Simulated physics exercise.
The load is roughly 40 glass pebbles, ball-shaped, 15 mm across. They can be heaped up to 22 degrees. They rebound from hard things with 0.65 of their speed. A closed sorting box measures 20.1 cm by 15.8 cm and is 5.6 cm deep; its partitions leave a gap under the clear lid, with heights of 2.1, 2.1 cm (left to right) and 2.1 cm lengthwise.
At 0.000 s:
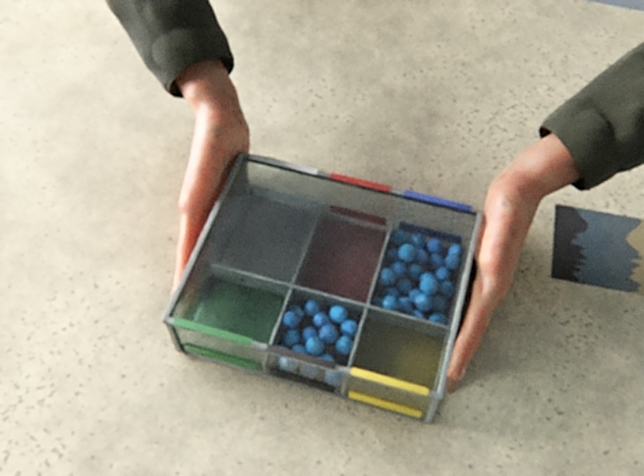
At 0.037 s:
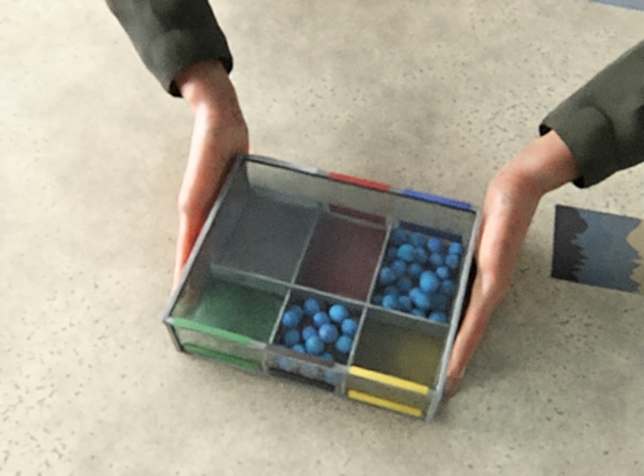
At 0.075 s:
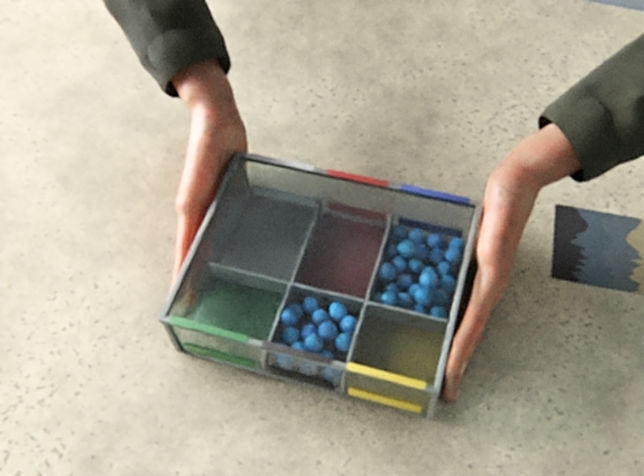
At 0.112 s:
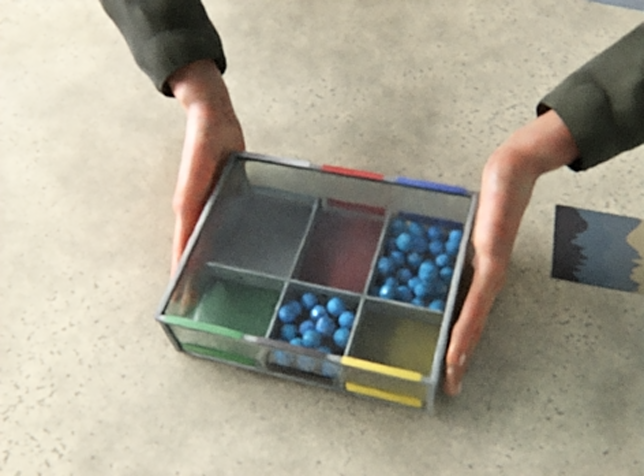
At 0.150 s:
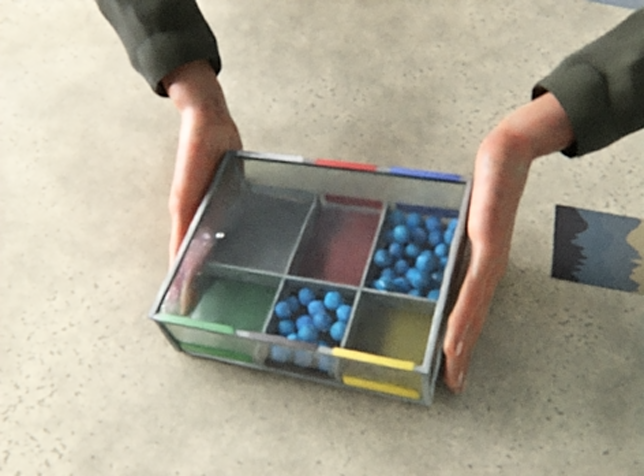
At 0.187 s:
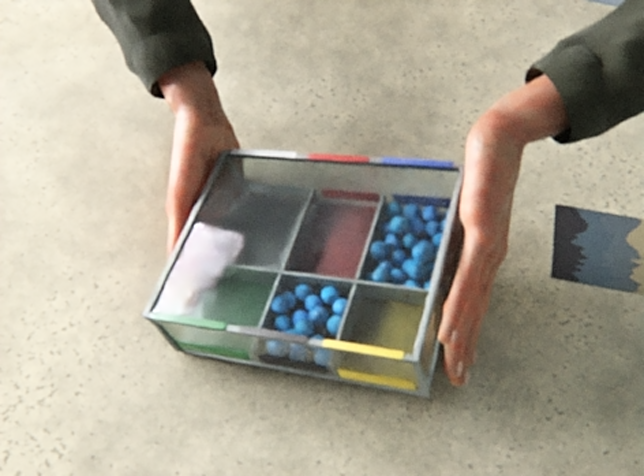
On a pale speckled surface, two hands held a clear-lidded box with six coloured compartments, two of them holding blue balls, and gradually tilted it toward the front left while the balls stayed in their compartments.
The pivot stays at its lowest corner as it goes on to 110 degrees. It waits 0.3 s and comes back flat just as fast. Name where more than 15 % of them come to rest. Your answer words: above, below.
Red - below; blue - below; green - above; yellow - below; white - above; black - below.
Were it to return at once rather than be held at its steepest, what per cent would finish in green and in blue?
Final amounts would be green 45% and blue 0%.
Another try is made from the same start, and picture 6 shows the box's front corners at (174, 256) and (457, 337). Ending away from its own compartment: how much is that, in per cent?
Estimate: Near 45 %.
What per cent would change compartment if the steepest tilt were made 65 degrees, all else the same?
I'd say close to 10 percent.
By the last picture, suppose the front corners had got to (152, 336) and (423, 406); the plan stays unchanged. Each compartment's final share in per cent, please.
Final shares: Red 0%, blue 0%, green 65%, yellow 5%, white 0%, black 30%.
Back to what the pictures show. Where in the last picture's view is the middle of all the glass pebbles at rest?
Close to pixel (241, 288).
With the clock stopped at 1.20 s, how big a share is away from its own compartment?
Near 100 in a hundred.
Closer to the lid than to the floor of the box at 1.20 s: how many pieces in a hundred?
About 70 %.
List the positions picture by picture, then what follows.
Box tilt 0 degrees, front corners at (169, 318) and (437, 394); blue 60 %, black 40 %, in the first picture.
Box tilt 1 degrees, front corners at (168, 318) and (436, 392), in the second picture.
Box tilt 3 degrees, front corners at (166, 317) and (434, 388), in the third picture.
Box tilt 6 degrees, front corners at (161, 316) and (430, 379), lowest corner left front, in the fourth picture.
Box tilt 10 degrees, front corners at (156, 315) and (423, 368), lowest corner left front, in the fifth picture.
Box tilt 15 degrees, front corners at (151, 314) and (414, 357), lowest corner left front; blue 60 %, black 40 %. Its pace works out near 115 degrees a second, in the sixth picture.
After 1.20 s, tilt 110 degrees; green 45 %, white 55 %.
After 1.87 s, tilt 58 degrees; green 50 %, white 50 %.
Then, at 2.58 s, tilt 0 degrees; green 50 %, white 50 %.
In the end, at 3.2 s, red 0 %, blue 0 %, green 50 %, yellow 0 %, white 50 %, black 0 %.
